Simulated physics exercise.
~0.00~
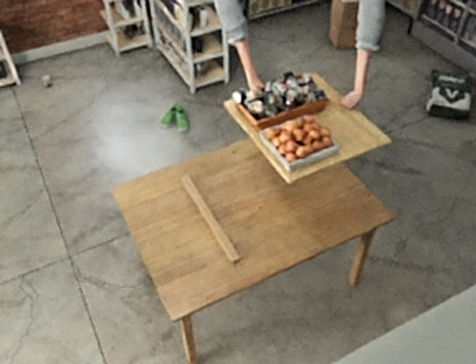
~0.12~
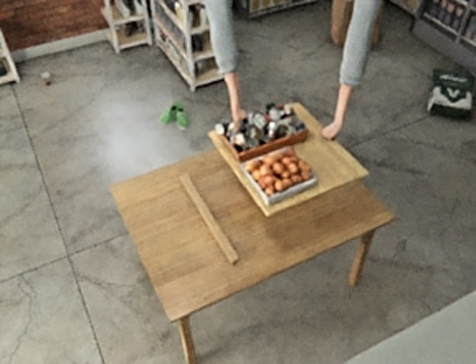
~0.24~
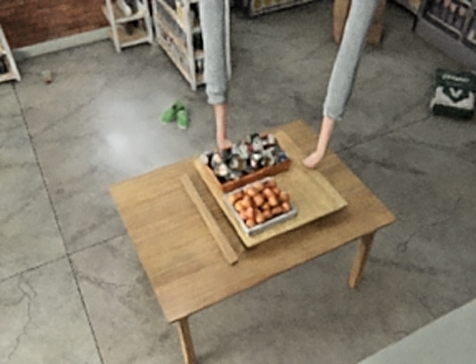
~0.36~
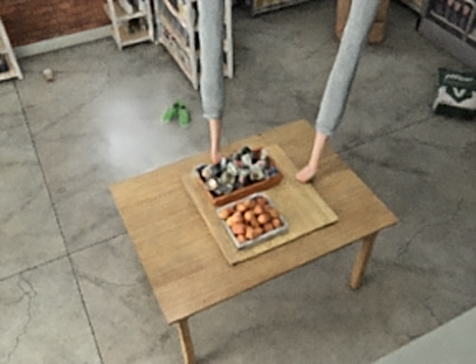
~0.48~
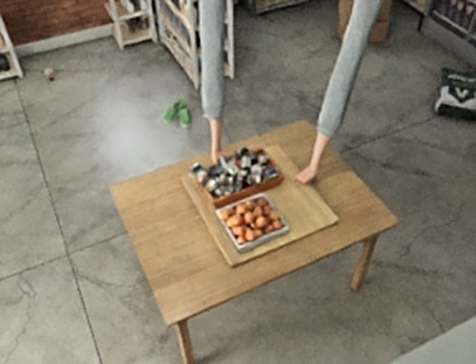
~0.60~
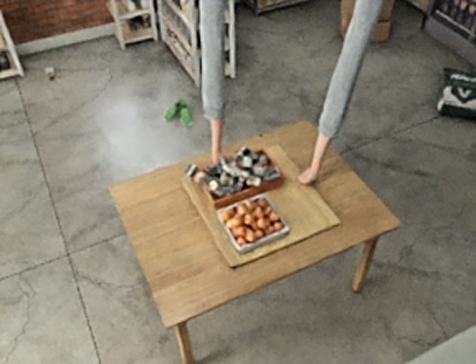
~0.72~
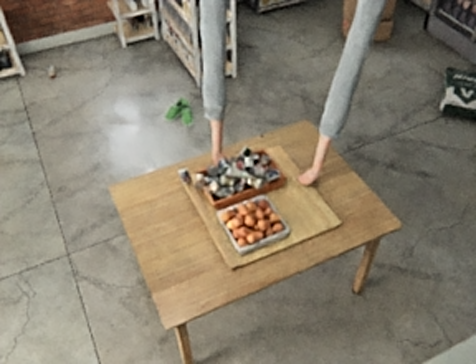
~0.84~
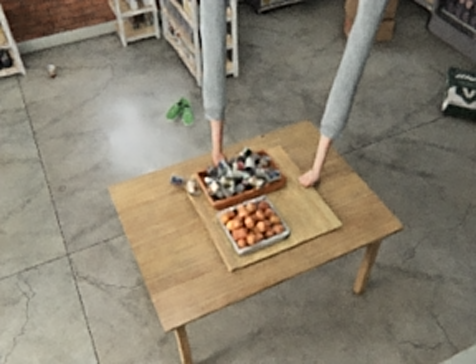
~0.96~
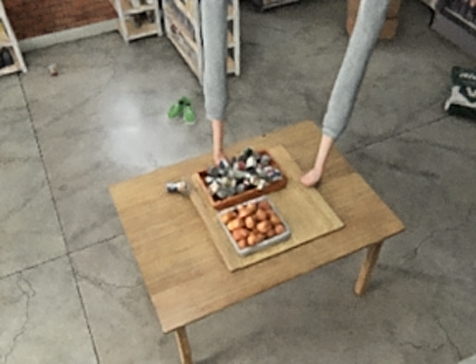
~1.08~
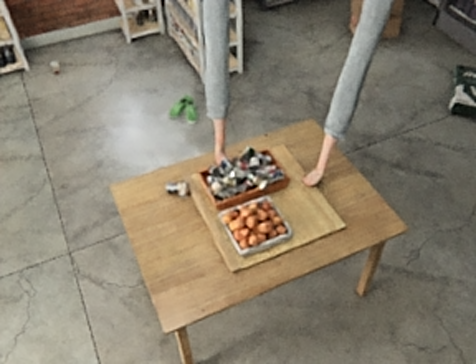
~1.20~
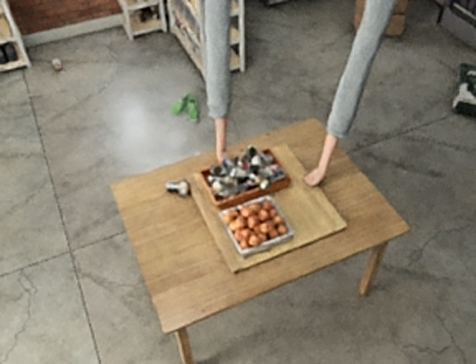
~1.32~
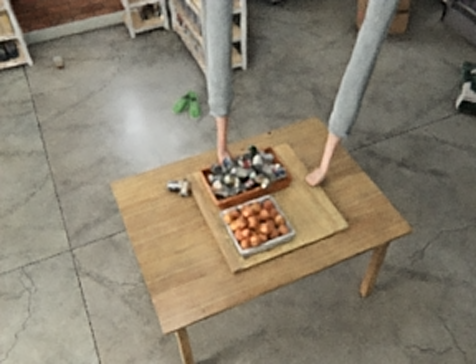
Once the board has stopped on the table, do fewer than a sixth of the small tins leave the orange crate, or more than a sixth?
Fewer than a sixth of the small tins leave the orange crate. Only a couple end up on the table to its left, and the rest stay inside.
